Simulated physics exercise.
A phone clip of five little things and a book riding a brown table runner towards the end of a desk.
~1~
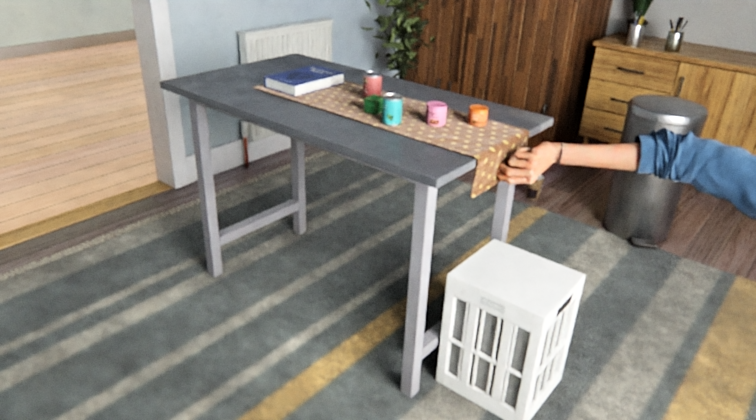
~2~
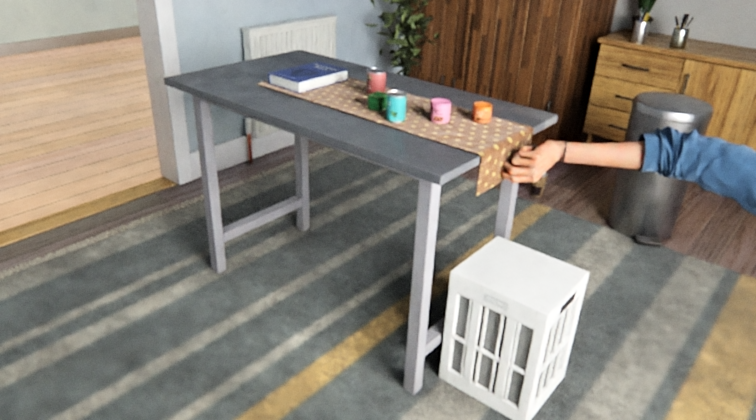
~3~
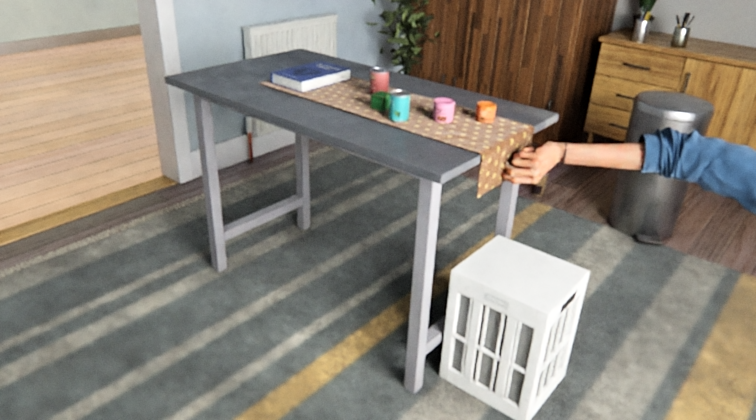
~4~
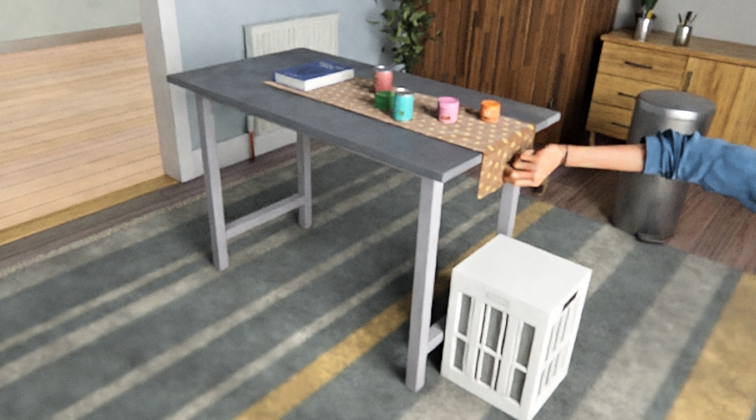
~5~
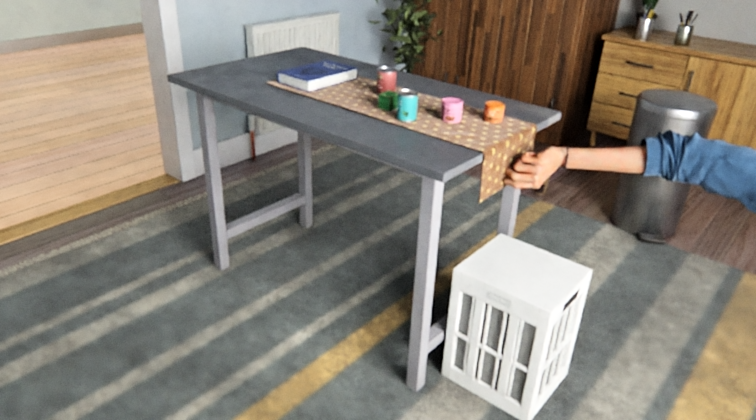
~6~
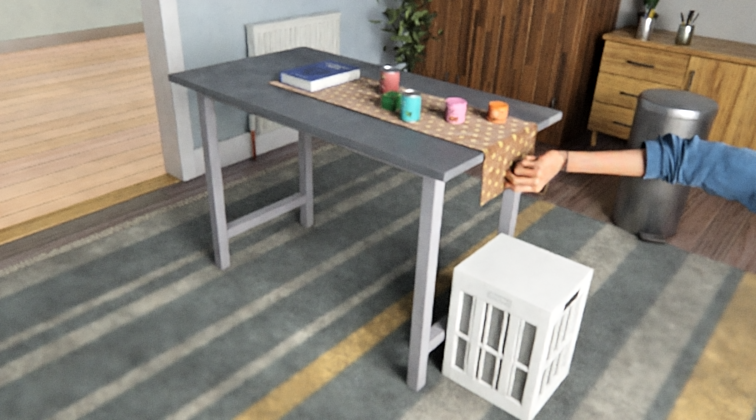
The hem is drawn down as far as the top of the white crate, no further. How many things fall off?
The count of fallen things is two.
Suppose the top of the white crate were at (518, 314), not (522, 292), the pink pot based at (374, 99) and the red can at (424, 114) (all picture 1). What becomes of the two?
The pink pot remains up, the red can drops off.
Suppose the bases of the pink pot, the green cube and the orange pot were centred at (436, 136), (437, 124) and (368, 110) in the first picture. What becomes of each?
The pink pot comes down, the green cube falls, the orange pot holds on.
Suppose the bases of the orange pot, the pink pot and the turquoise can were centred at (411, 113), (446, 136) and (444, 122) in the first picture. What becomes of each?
The orange pot remains up; the pink pot goes over; the turquoise can drops off.
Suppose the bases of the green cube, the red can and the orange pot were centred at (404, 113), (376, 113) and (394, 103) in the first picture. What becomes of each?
The green cube holds on, the red can does not fall, the orange pot stays on.
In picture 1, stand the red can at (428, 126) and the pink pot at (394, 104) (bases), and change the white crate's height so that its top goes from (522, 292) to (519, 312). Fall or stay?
The red can goes over, the pink pot survives.
A little later, hem near (503, 215); all still up.
Next, hem on the crate; orange pot and pink pot gone.
When it is over, hem on the crate; orange pot and pink pot gone. It carries off two.
